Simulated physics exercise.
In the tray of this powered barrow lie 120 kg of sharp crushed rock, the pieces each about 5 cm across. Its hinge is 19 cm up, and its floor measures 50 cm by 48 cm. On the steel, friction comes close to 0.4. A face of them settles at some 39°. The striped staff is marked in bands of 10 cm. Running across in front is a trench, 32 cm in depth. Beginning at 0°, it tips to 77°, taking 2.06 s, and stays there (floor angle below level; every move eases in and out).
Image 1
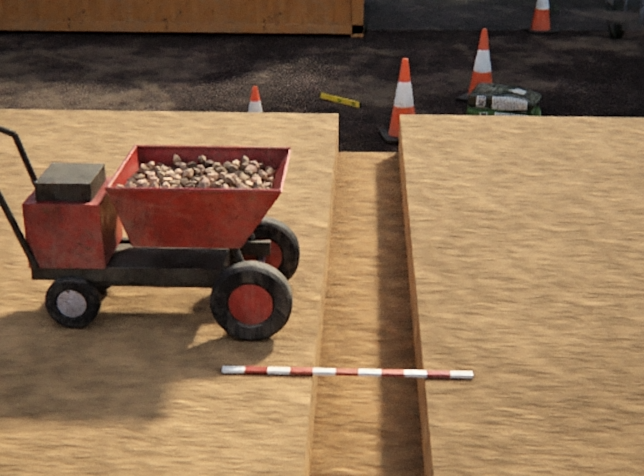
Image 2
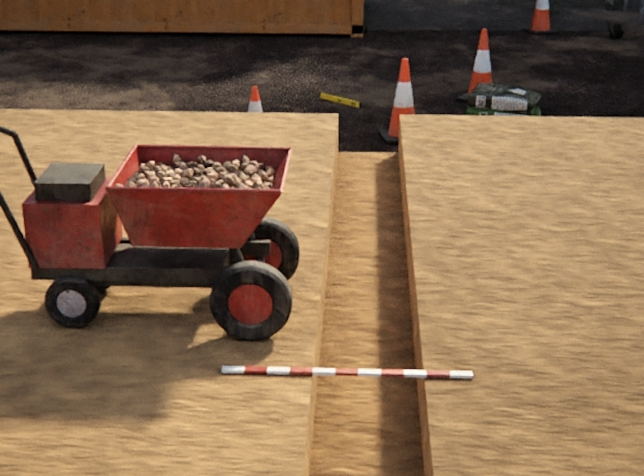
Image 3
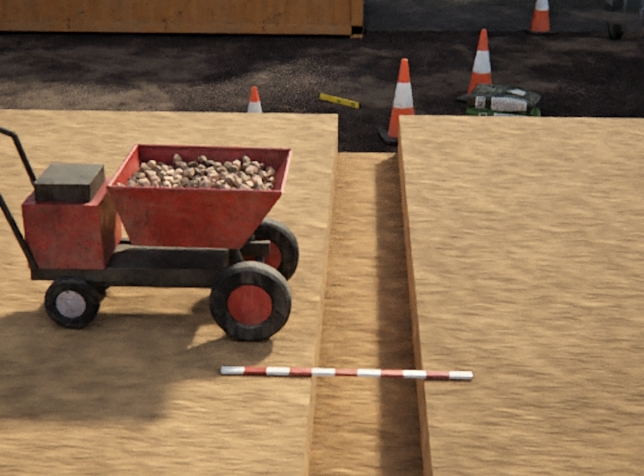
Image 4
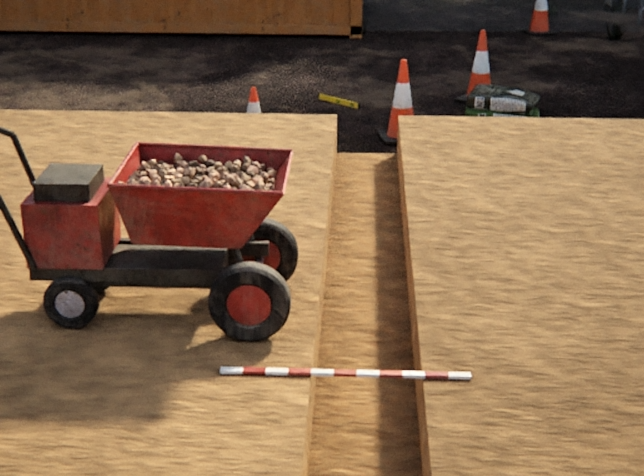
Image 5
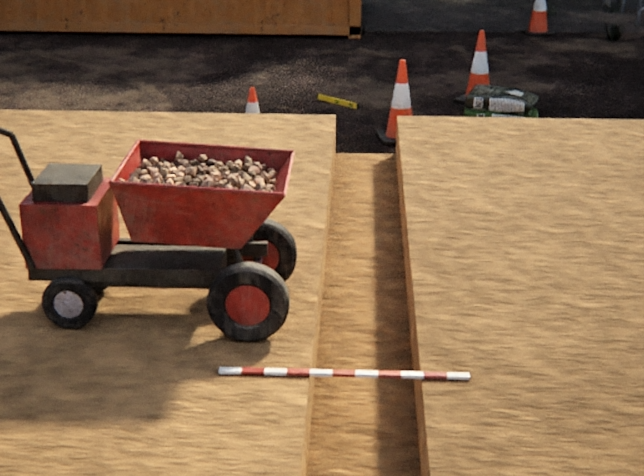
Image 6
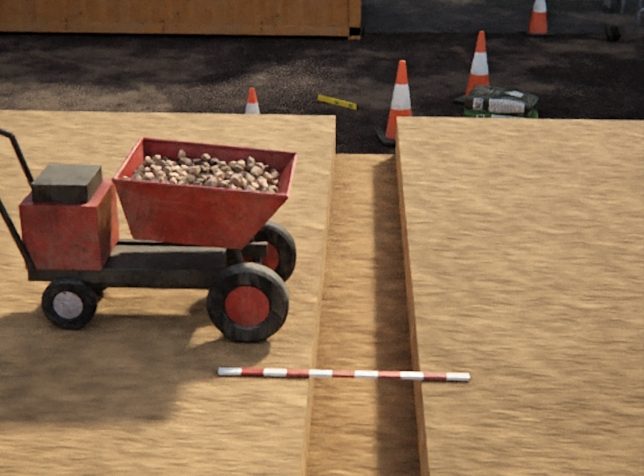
Beside a narrow trench, a red barrow's tray of stones tilts slightly toward the right.
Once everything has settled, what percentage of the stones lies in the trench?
I would say 88 percent.
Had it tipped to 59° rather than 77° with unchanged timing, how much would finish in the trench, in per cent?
The trench would hold about 15% of it.
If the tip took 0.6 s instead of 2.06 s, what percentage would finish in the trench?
In that case, around 55%.
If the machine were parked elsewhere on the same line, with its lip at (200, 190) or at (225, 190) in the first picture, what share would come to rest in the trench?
Around 100 and then 100 percent.
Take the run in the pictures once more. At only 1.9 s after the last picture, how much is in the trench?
30 per cent or so by then.
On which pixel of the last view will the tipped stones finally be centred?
About (389, 356).
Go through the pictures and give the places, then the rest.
In the first picture, the tray is at 0°, its lip at (281, 192); the top of the load is at (195, 169).
The second picture shows lip at (281, 192), floor tilted 0°, highest stones at (195, 169).
The third picture shows lip at (282, 193), floor tilted 1°, highest stones at (184, 169).
In the fourth picture, the tray is at 2°, its lip at (283, 194); the top of the load is at (171, 169).
The fifth picture shows lip at (285, 195), floor tilted 3°, highest stones at (172, 167).
The sixth picture shows lip at (288, 197), floor tilted 5°, highest stones at (175, 166).
Then, 1.2 s after the last picture the floor is at 65°, 100 % in the tray; the foremost stones are at (373, 252).
Then, 1.9 s after the last picture the floor is at 77°, 60 % in the tray, 31 % in the trench, 9 % past the trench; the foremost stones are at (479, 312).
Then, 2.2 s after the last picture the floor is at 77°, 39 % in the tray, 50 % in the trench, 11 % past the trench; the foremost stones are at (506, 318).
Then, 4.2 s after the last picture the floor is at 77°, 0 % in the tray, 88 % in the trench, 12 % past the trench; the foremost stones are at (507, 318).
